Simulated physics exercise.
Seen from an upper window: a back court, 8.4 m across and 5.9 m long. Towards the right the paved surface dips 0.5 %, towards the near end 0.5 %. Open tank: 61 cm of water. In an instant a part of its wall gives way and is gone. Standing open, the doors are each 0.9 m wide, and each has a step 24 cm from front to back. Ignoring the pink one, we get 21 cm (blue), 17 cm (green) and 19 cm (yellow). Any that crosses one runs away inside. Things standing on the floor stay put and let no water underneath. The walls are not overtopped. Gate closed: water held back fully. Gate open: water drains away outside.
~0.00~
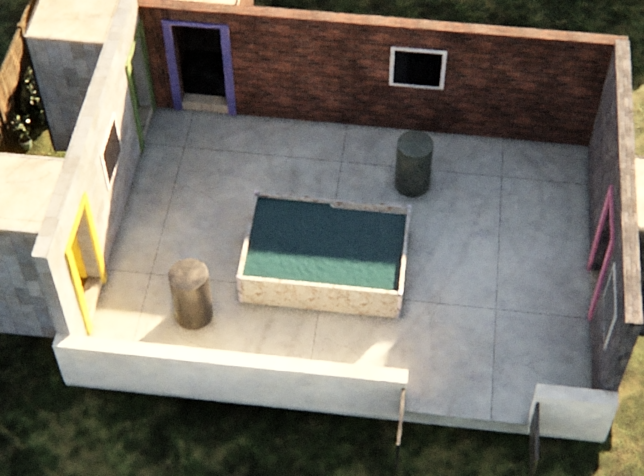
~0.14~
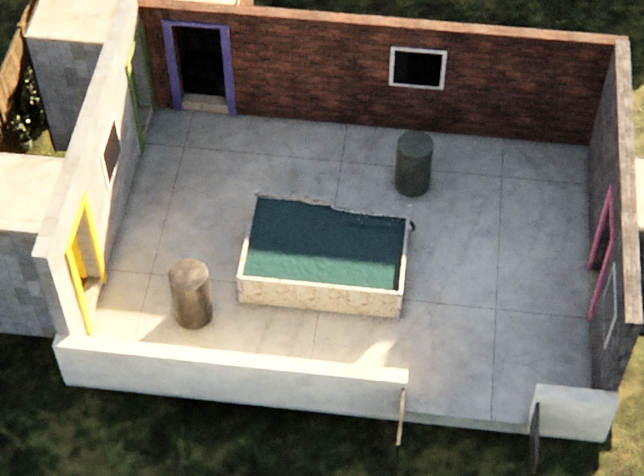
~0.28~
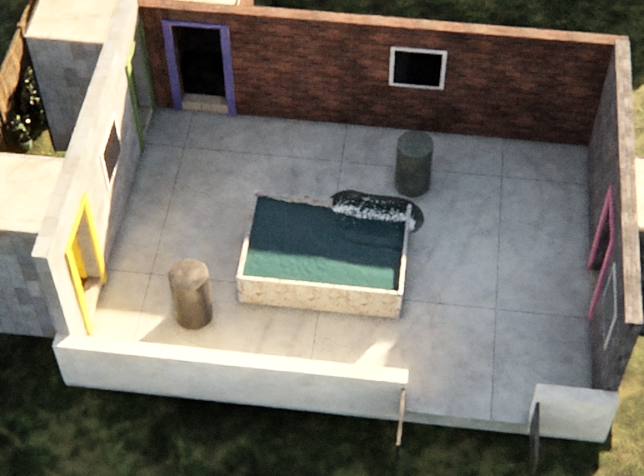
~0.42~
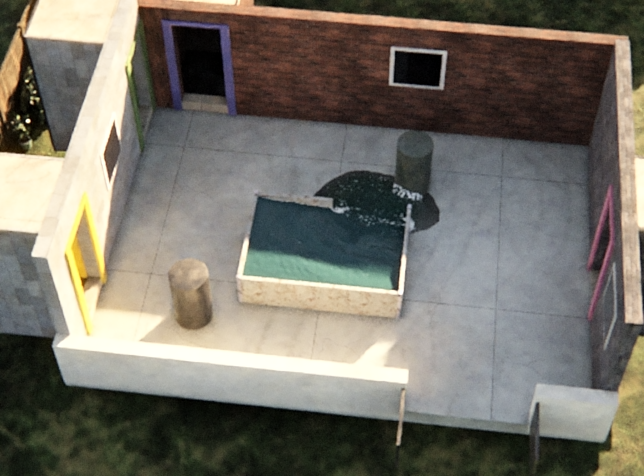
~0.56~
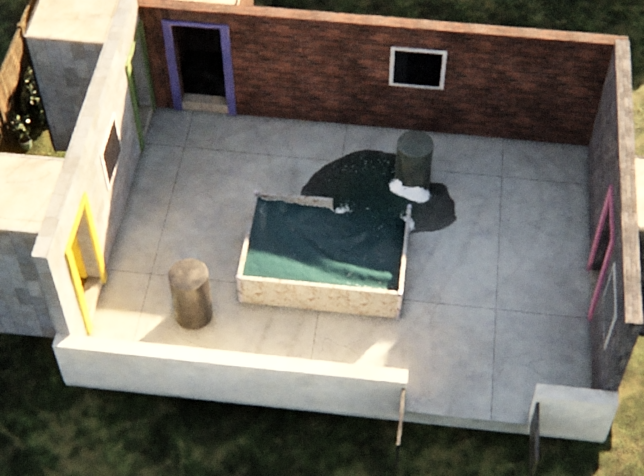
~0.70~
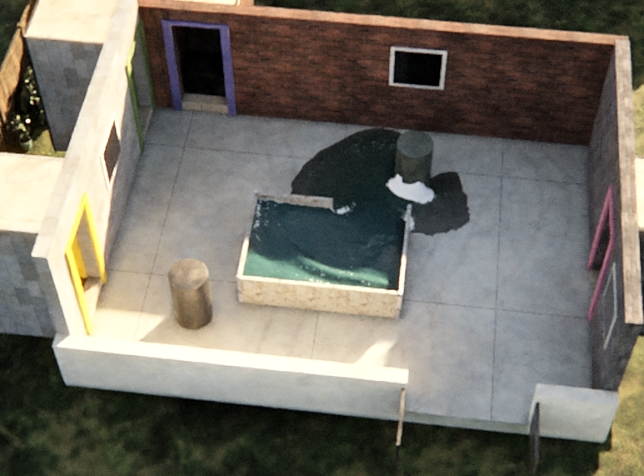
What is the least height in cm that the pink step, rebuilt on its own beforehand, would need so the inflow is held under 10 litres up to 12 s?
Around 6.5 cm would be enough.
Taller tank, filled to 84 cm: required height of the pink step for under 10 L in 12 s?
Required height: Approx. 9.5 cm.
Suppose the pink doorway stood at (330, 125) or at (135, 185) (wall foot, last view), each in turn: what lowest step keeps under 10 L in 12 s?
You'd want roughly 25 cm there first, then roughly 9.0 cm.
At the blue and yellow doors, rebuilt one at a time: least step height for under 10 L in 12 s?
Roughly 7.0 cm for the blue door and roughly 6.0 cm for the yellow door.
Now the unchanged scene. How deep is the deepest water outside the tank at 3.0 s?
Max depth: Around 30 cm.
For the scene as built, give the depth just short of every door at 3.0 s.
Pink door 7 cm, blue door 6 cm, green door 21 cm, yellow door 0 cm.
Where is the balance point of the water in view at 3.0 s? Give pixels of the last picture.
(363, 216), roughly.
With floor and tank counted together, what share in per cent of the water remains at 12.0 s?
Water still present: Approx. 88 %.
After 1.4 s water covers 15 % of the floor, deepest (45 cm) near (405, 200); it has not reached the pink door.
After 3.0 s water covers 40 % of the floor, deepest (30 cm) near (405, 200); 7 cm at the pink door, 0 litres in over its 6 cm step.
After 12.0 s water covers 95 % of the floor, deepest (11 cm) near (574, 416); 5 cm at the pink door, 13 litres in over its 6 cm step.
At the pink door as built, the water arrived by 2.7 s and peaked near 9 cm at 4.8 s.
With a step of 5 cm, 25 litres would have come in within the 12 s; with 7 cm, 5 litres. So under 10 litres takes about 6.5 cm.
